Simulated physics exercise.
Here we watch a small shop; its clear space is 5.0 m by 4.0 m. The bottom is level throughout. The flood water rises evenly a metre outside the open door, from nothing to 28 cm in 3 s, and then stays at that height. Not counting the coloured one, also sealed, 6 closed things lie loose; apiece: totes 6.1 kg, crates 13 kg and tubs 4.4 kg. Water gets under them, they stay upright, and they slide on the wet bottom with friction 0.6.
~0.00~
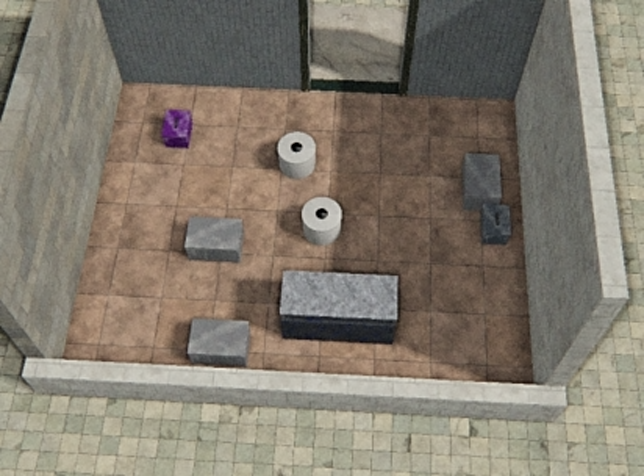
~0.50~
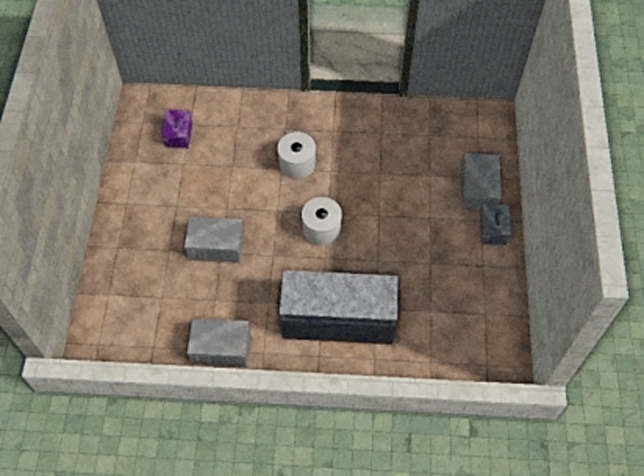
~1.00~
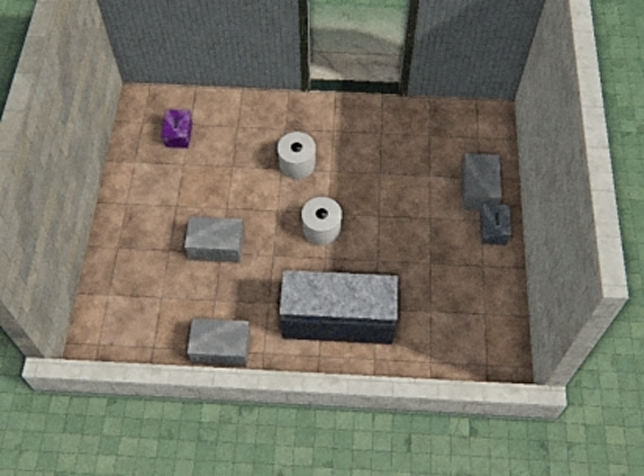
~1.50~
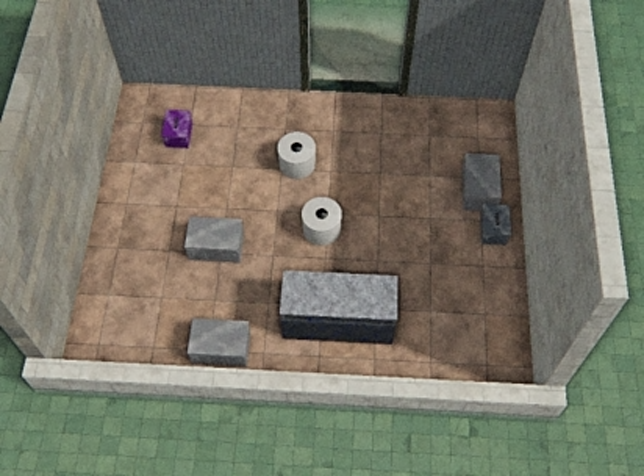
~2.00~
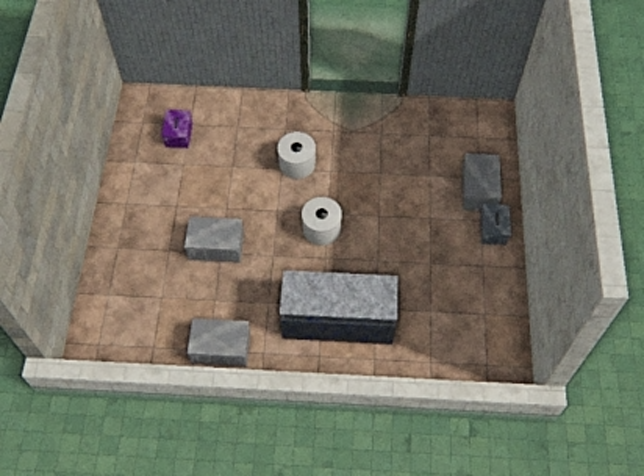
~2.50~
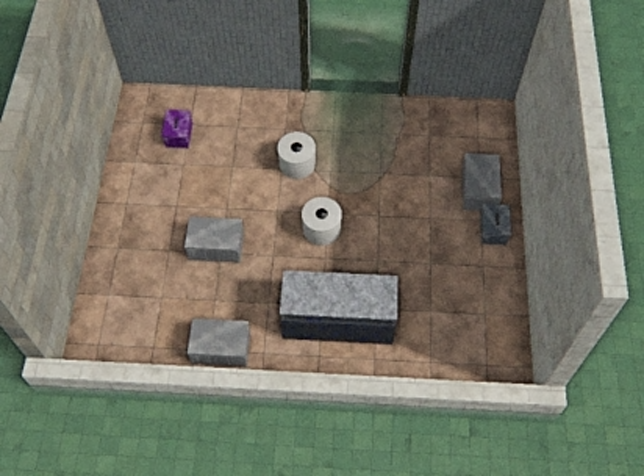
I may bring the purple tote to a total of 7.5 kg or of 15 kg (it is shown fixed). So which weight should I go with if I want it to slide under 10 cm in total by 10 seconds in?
Go with the lighter one.
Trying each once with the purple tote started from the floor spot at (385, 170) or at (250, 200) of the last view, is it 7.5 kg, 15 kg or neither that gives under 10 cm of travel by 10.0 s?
Trial 1 - no option succeeds; trial 2 - only the upper mass works.
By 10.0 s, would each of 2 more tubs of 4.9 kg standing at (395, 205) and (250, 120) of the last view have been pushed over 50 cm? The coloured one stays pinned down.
The first is further, the second not as far.
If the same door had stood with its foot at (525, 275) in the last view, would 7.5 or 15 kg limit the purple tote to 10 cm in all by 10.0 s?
Then no option works.
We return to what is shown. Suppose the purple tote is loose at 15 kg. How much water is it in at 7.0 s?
1 cm, roughly.
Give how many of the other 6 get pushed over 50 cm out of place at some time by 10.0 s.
I make it 6.
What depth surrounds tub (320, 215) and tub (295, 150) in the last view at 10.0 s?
Roughly 15 and 9 cm.
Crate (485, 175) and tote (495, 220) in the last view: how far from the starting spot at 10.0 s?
100 cm, 140 cm.
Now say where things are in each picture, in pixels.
In the first picture, the purple tote at (176, 123) rests on the ground; water covers 0.0 m2; 0 of 7 have shifted.
In the second picture, the purple tote at (176, 123), on the bottom; 0.0 m2 under water; 0 of 7 have shifted.
In the third picture, the purple tote at (176, 123) rests on the ground; water covers 0.0 m2; 0 of 7 have shifted.
In the fourth picture, the purple tote at (176, 123) rests on the ground; water covers 0.0 m2; 0 of 7 have shifted.
In the fifth picture, the purple tote at (176, 123), on the bottom; water covers 0.5 m2; 0 of 7 have shifted.
In the sixth picture, the purple tote at (176, 123) rests on the ground; 1.5 m2 under water; 0 of 7 have shifted.
After 3.5 s the purple tote would be 0 cm from its start with 7.5 kg and 0 cm from its start with 15 kg; 0 cm of water round it then.
After 4.5 s the purple tote would be 0 cm from its start with 7.5 kg and 0 cm from its start with 15 kg; 0 cm of water round it then.
After 7.0 s the purple tote would be 0 cm from its start with 7.5 kg and 0 cm from its start with 15 kg; 1 cm of water round it then.
After 10.0 s the purple tote would be 4 cm from its start with 7.5 kg and 0 cm from its start with 15 kg; 6 cm of water round it then.
